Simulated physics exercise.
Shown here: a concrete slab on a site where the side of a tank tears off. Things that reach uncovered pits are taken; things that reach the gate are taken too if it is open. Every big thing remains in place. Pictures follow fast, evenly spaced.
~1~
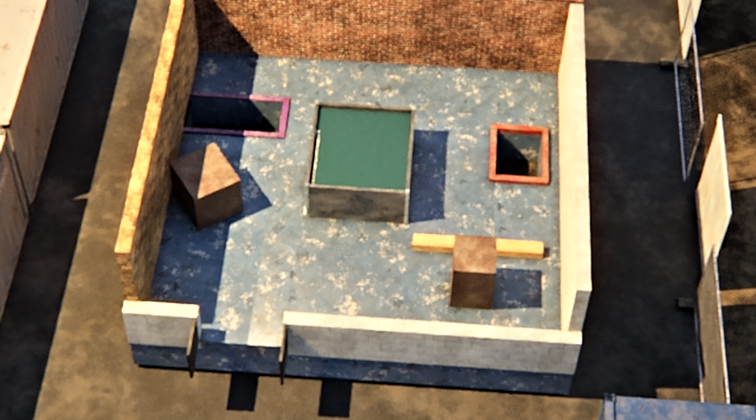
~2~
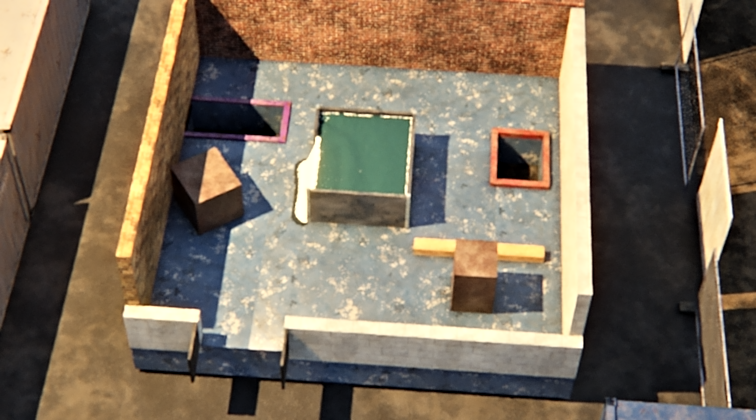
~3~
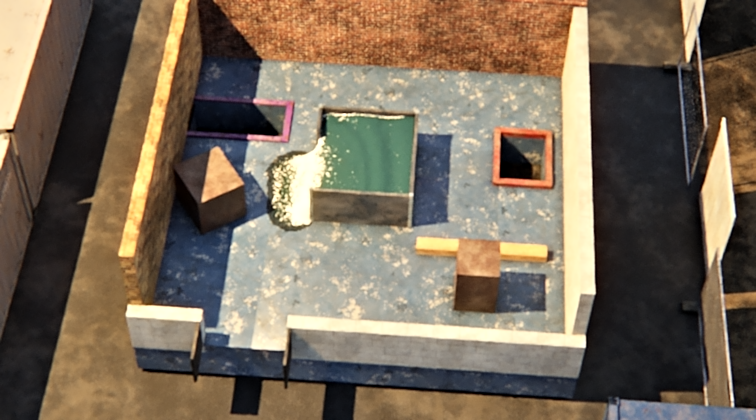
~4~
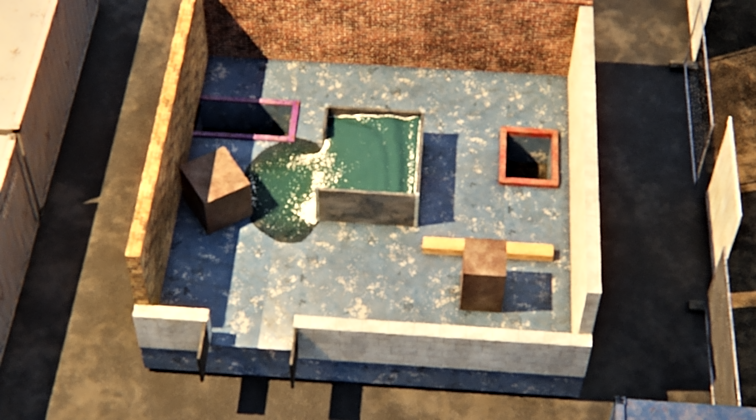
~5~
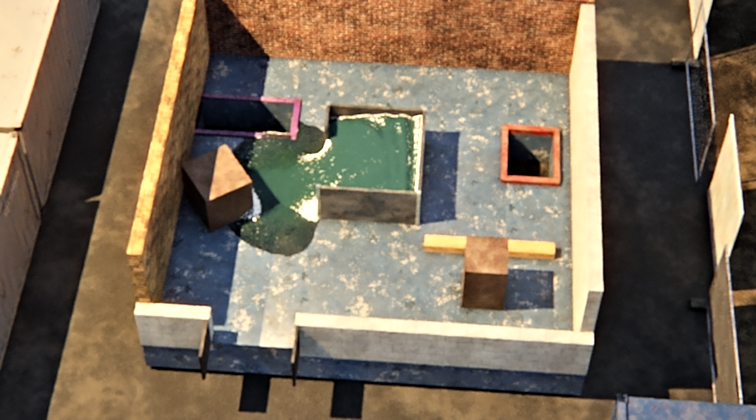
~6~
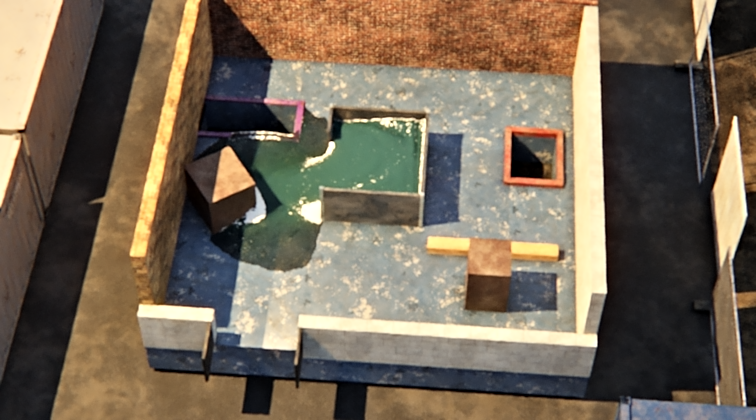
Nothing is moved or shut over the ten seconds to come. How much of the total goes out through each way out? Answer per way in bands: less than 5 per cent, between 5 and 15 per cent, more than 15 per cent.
Going out through each: The gate, more than 15 per cent; the red pit, less than 5 per cent; the purple pit, more than 15 per cent.
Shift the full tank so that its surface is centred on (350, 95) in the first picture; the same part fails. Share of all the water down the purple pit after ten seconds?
Purple: 65 %.
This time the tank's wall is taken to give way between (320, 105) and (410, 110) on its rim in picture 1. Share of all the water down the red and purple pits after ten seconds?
Red 8 %, purple 35 %.
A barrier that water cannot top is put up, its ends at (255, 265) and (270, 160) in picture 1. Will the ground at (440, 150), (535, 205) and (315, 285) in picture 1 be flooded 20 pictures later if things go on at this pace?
Same order as asked - unsoaked, unsoaked, soaked.
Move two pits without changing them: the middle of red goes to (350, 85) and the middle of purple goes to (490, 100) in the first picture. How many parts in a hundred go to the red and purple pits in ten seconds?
Split: Red 14 %, purple 0 %.
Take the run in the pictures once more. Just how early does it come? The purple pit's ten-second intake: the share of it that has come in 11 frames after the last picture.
It works out at roughly 35 percent of the ten-second total.
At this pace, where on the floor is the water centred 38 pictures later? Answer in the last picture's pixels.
Near (284, 224).
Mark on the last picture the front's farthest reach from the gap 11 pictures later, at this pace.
Farthest reach: (160, 329).
A moment on, water covers 20 % of the floor; the gate 0 %, the red pit 0 %, the purple pit 4 %.
Next, water covers 25 % of the floor; the gate 0 %, the red pit 0 %, the purple pit 15 %.
Then, water covers 25 % of the floor; the gate 5 %, the red pit 0 %, the purple pit 27 %.
Later, water covers 40 % of the floor; the gate 11 %, the red pit 0 %, the purple pit 38 %.
In the end, water covers 55 % of the floor; the gate 17 %, the red pit 0 %, the purple pit 43 %.
